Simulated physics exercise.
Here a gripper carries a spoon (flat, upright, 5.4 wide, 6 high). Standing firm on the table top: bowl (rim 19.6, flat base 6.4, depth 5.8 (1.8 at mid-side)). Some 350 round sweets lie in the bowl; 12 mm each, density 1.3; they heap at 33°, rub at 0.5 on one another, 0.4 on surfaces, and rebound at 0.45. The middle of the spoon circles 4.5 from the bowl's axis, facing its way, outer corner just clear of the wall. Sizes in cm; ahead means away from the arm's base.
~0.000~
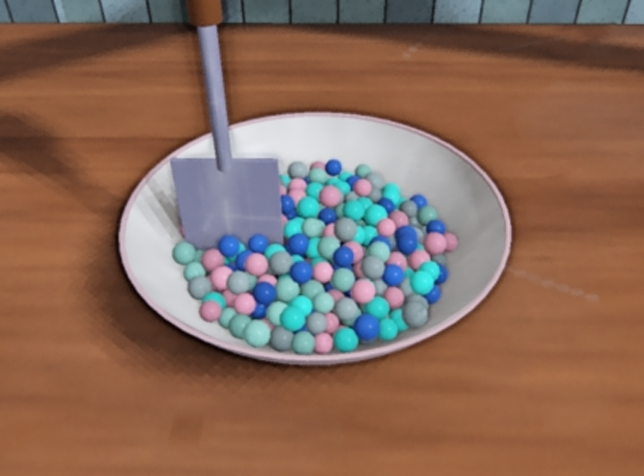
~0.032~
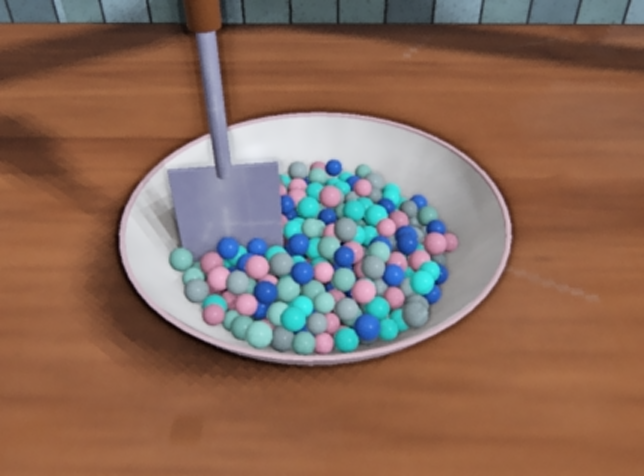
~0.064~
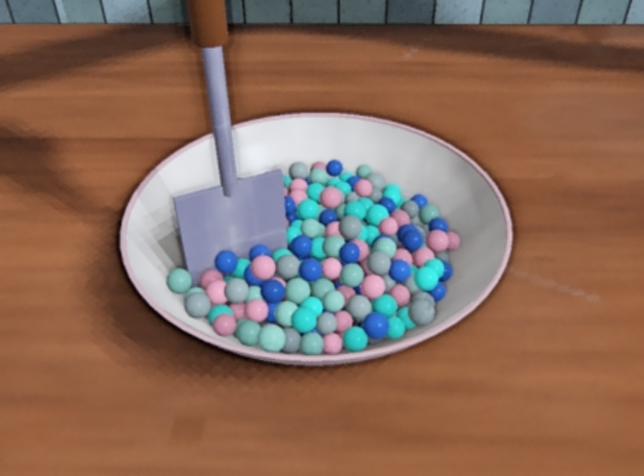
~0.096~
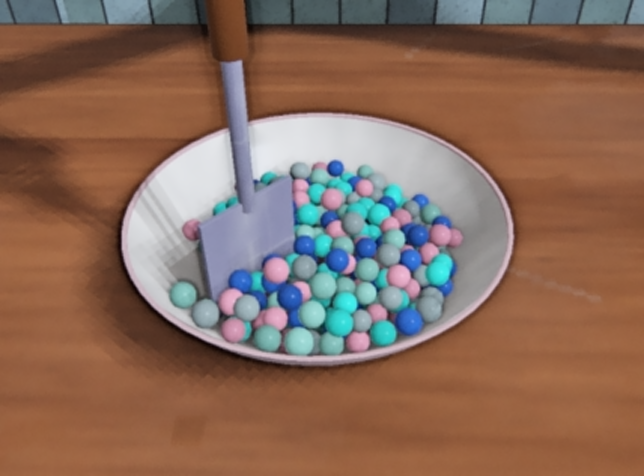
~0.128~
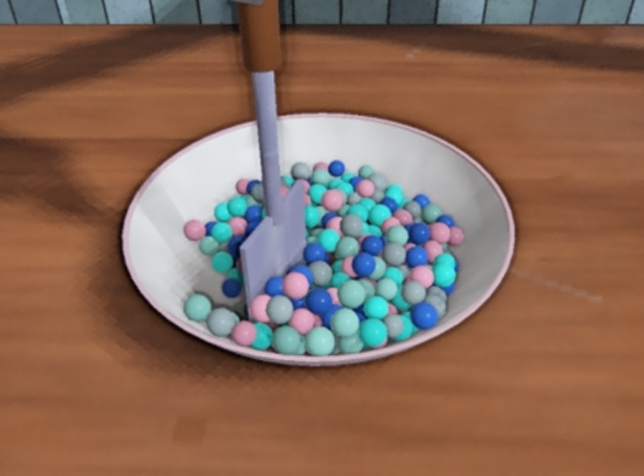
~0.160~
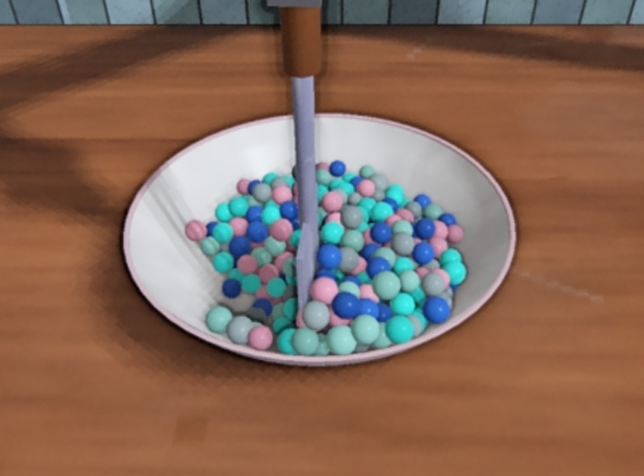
On a wooden table top, a flat spoon sweeping through colourful round sweets in a white bowl, moving rightward and turning edge-on.
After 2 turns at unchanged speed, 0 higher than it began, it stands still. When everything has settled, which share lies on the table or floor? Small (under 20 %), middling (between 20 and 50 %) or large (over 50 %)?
Share on the table or floor: Middling (between 20 and 50 %).
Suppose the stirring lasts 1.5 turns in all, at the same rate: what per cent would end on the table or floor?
Then about 35 per cent.
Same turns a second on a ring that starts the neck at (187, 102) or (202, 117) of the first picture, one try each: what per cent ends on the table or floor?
Some 15 and 35 per cent.
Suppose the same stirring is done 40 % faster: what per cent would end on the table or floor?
Then about 55 per cent.
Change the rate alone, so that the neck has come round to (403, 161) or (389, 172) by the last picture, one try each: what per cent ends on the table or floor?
About 65 and 60 per cent.
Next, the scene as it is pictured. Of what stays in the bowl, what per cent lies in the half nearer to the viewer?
Some 55 per cent.
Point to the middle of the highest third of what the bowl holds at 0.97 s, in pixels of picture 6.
At about (386, 185).
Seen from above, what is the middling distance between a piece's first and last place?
Roughly 11 cm.
After 0.57 s, 334° round, highest piece 8 above the table; 271 in the bowl, 64 on the table or floor, 19 in flight or on the tool.
After 0.97 s, 223° round, highest piece 8 above the table; 232 in the bowl, 113 on the table or floor, 9 in flight or on the tool.
After 1.38 s, 0° round, highest piece 6 above the table; 216 in the bowl, 138 on the table or floor.
After 2.08 s, 0° round, highest piece 6 above the table; 216 in the bowl, 138 on the table or floor.
In the end, 216 in the bowl, 138 on the table or floor. That is 39 % on the table or floor.
